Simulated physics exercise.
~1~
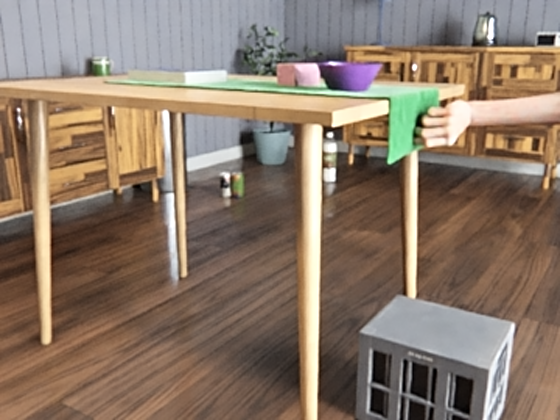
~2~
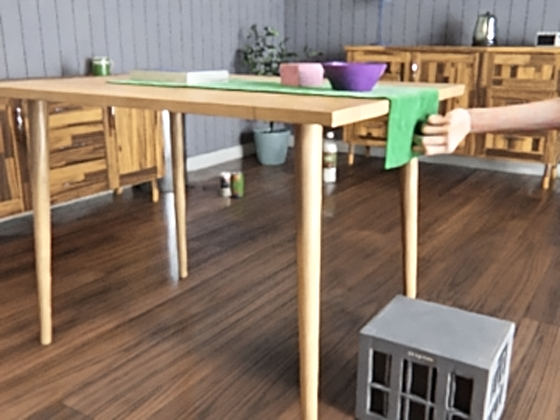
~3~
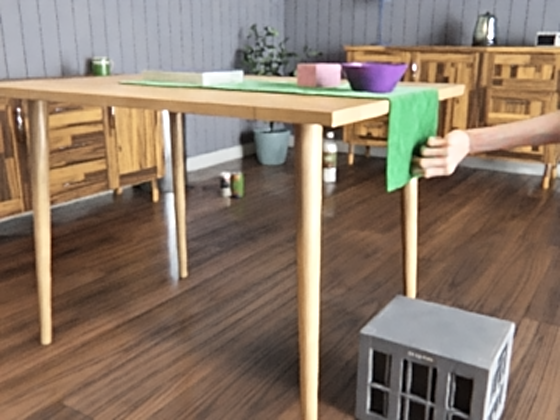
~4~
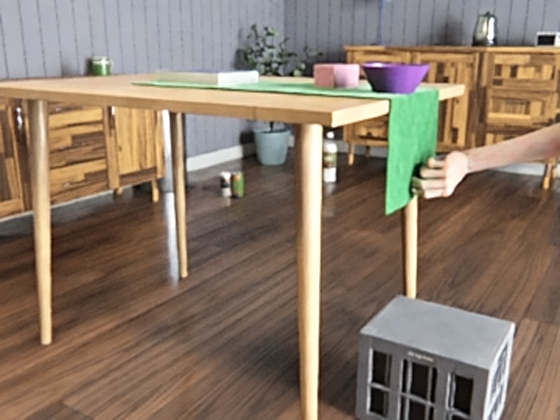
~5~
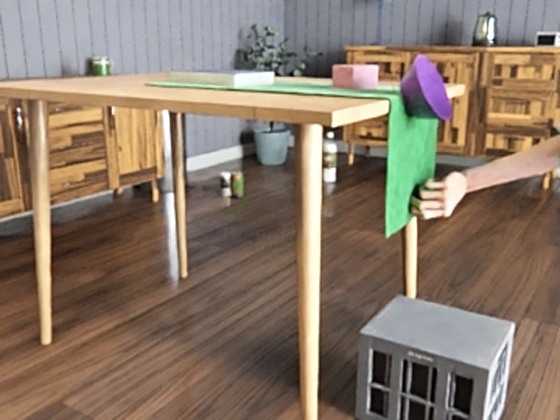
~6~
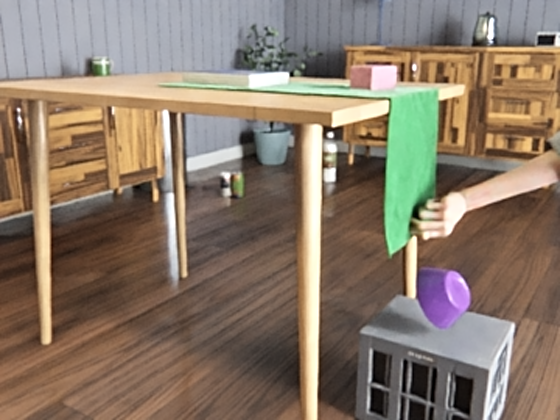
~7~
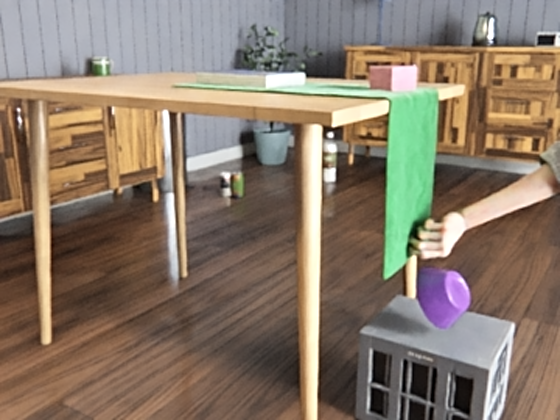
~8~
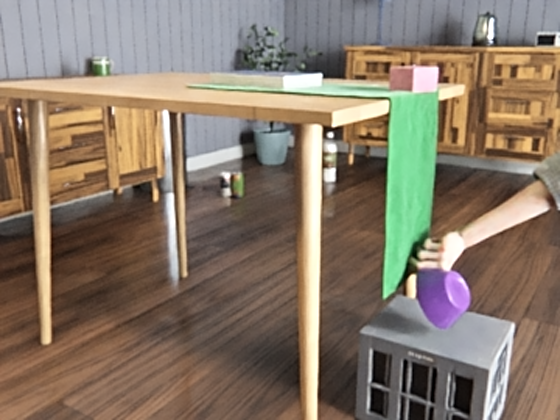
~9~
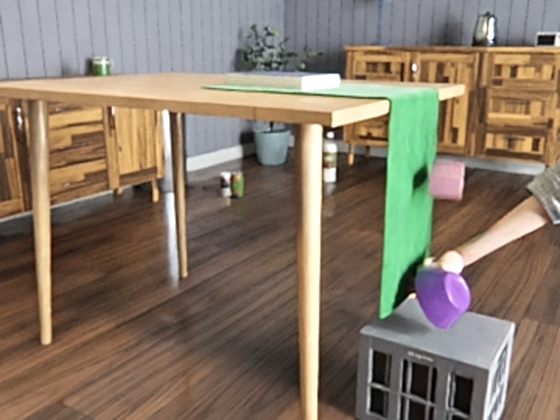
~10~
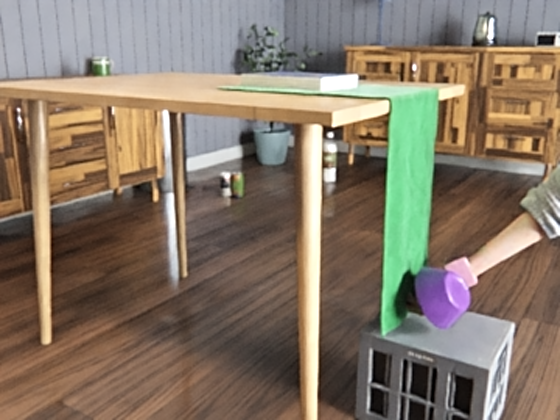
A hand drew the hanging end of a green cloth down from a wooden table to a grey crate, carrying the items on top toward the edge; the purple bowl toppled off first, then the pink block, while the book stayed on the table.
